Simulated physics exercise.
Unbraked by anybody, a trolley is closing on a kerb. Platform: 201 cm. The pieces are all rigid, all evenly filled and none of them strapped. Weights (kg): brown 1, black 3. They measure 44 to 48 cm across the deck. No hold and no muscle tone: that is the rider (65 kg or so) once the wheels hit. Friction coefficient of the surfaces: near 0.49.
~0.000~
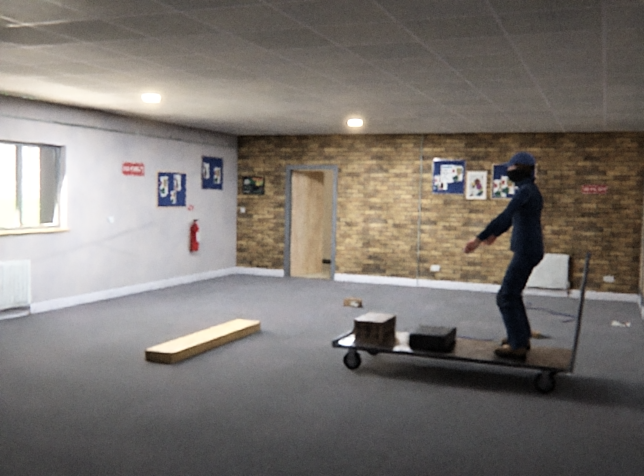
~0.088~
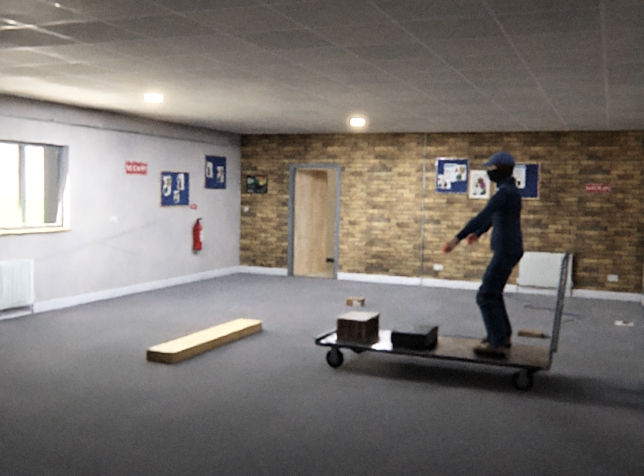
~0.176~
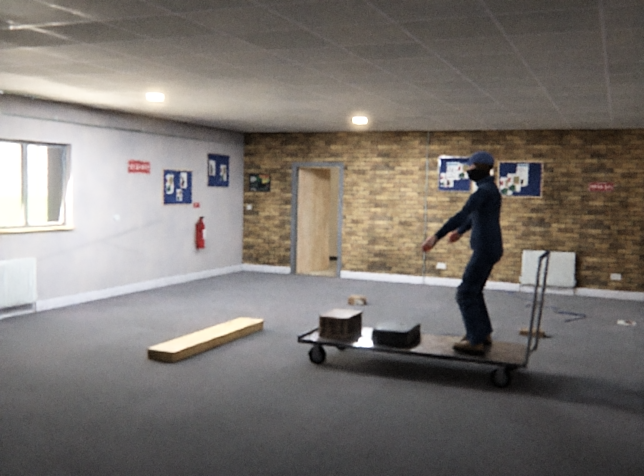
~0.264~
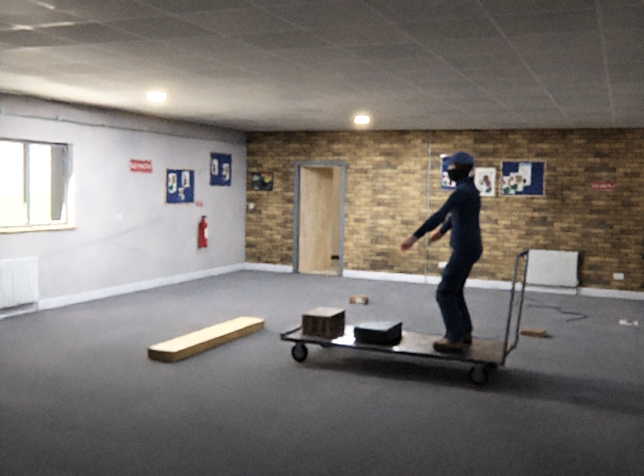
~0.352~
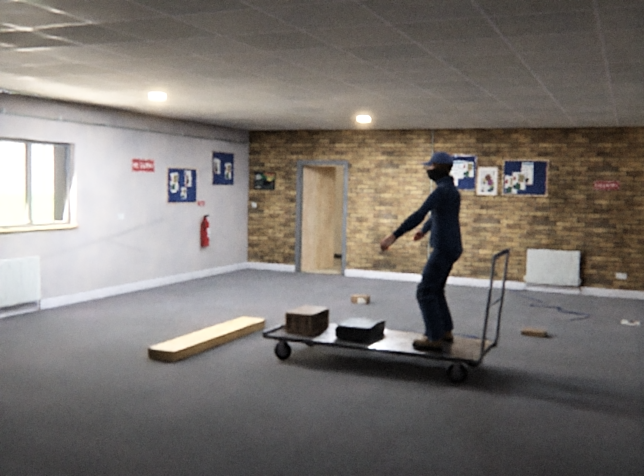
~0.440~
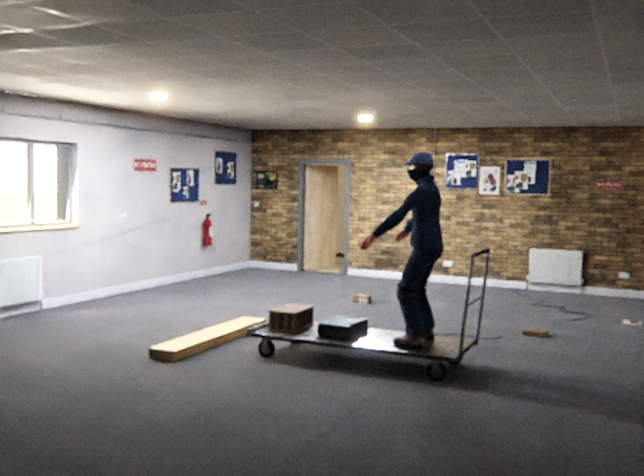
In a brick-walled room, a trolley carrying a standing person and two boxes rolls left.
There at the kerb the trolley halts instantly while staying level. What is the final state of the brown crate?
The brown crate is still aboard.
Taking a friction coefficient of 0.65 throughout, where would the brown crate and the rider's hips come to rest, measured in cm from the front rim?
In that case, behind the front rim: Brown at 20 cm, hips at 50 cm.
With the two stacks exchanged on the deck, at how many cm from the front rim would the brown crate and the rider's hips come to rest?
Outcome - brown: 50 cm behind rim; hips: 60 cm behind rim.
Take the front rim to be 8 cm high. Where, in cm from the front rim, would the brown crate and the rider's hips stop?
Both stay back - brown 20 cm behind, hips 60 cm behind.
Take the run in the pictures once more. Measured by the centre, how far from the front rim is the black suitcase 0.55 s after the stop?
Roughly 50 cm behind it.
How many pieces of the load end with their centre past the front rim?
Total counted: 0.
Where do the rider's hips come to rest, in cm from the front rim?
Hips: Approx. 60 cm behind rim.
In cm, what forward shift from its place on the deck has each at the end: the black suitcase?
Forward: Black 35.
After 0.72 s the deck stops.
After 1.27 s the brown crate is 17 cm behind the rim, tilted 0°, near (232, 312) in the last picture's view.
After 1.72 s the brown crate is 17 cm behind the rim, tilted 0°, near (232, 312) in the last picture's view.
At rest, 4.7 s, nothing is past the rim; behind it, brown crate, black suitcase and the rider's hips.
